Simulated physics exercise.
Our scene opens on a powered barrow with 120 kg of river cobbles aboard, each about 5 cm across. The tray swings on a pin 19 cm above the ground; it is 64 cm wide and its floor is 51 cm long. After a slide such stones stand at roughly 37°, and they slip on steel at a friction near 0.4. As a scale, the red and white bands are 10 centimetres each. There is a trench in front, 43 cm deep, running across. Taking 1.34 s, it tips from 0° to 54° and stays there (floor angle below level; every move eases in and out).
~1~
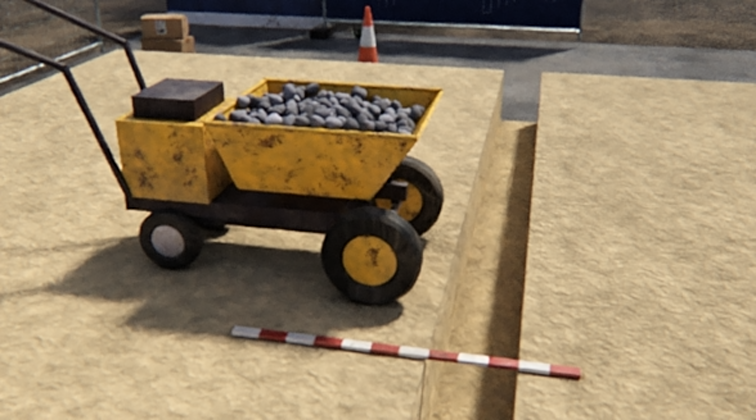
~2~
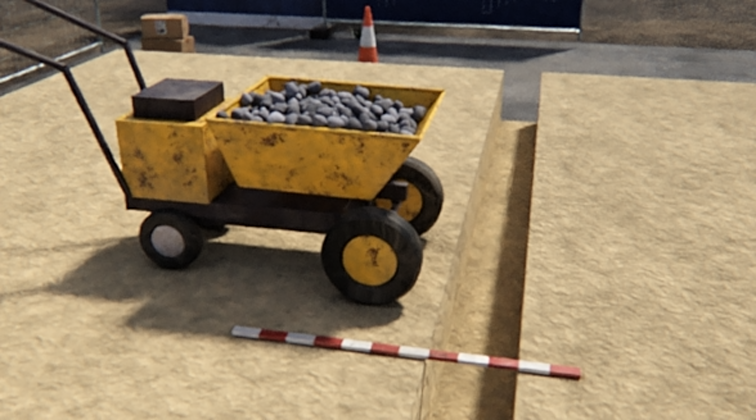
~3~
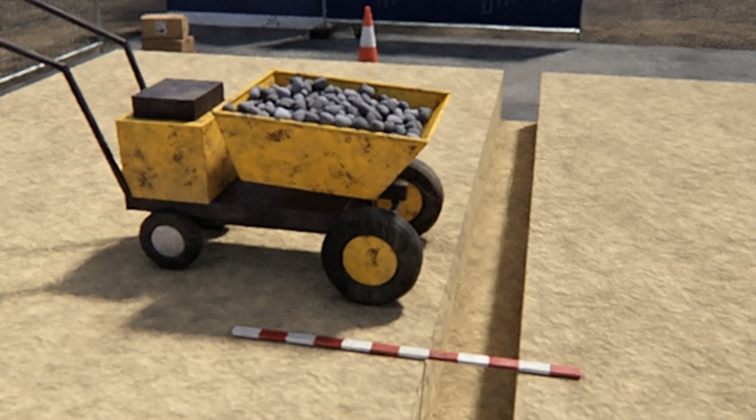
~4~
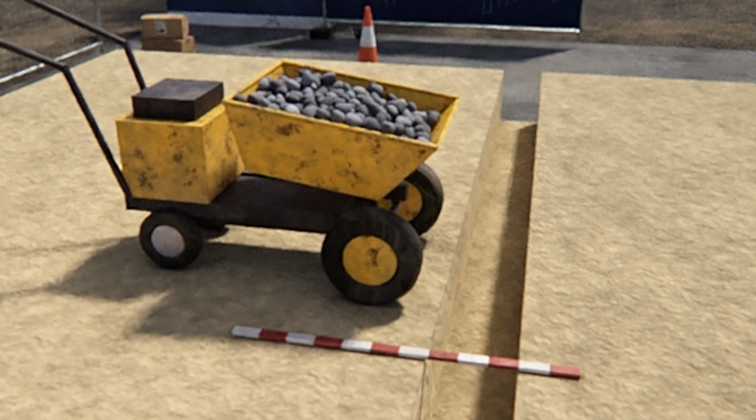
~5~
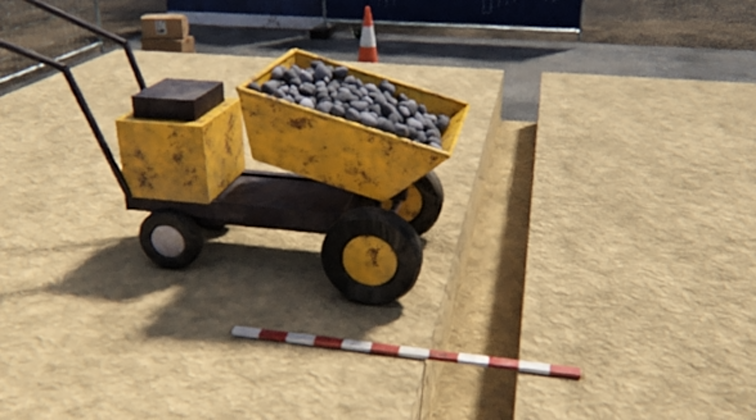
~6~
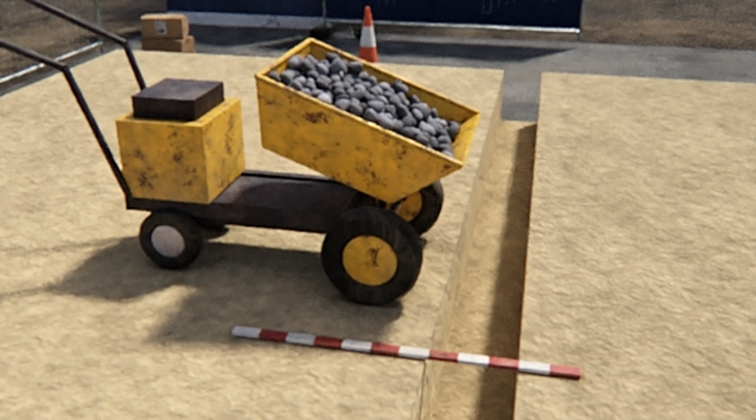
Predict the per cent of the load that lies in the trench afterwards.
12 per cent.
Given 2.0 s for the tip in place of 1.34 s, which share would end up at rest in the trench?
15 per cent.
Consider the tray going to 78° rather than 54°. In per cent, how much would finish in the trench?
Near 30 per cent then.
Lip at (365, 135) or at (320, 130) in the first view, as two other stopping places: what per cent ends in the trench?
Roughly 35 percent for the first, and 30 percent for the second.
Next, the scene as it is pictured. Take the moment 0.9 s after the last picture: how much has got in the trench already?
Approx. 0 % of the load.
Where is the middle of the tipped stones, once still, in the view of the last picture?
Their centre sits close to (554, 279).
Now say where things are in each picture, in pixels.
Lip at (417, 139), floor tilted 0°, highest stones at (313, 99), in the first picture.
The tray is at 1°, its lip at (420, 140); the top of the load is at (305, 98), in the second picture.
The tray is at 4°, its lip at (427, 143); the top of the load is at (299, 90), in the third picture.
The tray is at 8°, its lip at (437, 148); the top of the load is at (299, 82), in the fourth picture.
The tray is at 14°, its lip at (449, 156); the top of the load is at (301, 75), in the fifth picture.
Lip at (462, 166), floor tilted 20°, highest stones at (317, 65), in the sixth picture.
Then, 0.4 s after the last picture the floor is at 46°, 100 % in the tray; the foremost stones are at (494, 193).
Then, 0.9 s after the last picture the floor is at 54°, 93 % in the tray, 2 % in the trench, 5 % past the trench; the foremost stones are at (568, 286).
Then, 1.2 s after the last picture the floor is at 54°, 77 % in the tray, 3 % in the trench, 20 % past the trench; the foremost stones are at (634, 282).
Then, 3.2 s after the last picture the floor is at 54°, 63 % in the tray, 12 % in the trench, 25 % past the trench; the foremost stones are at (715, 296).
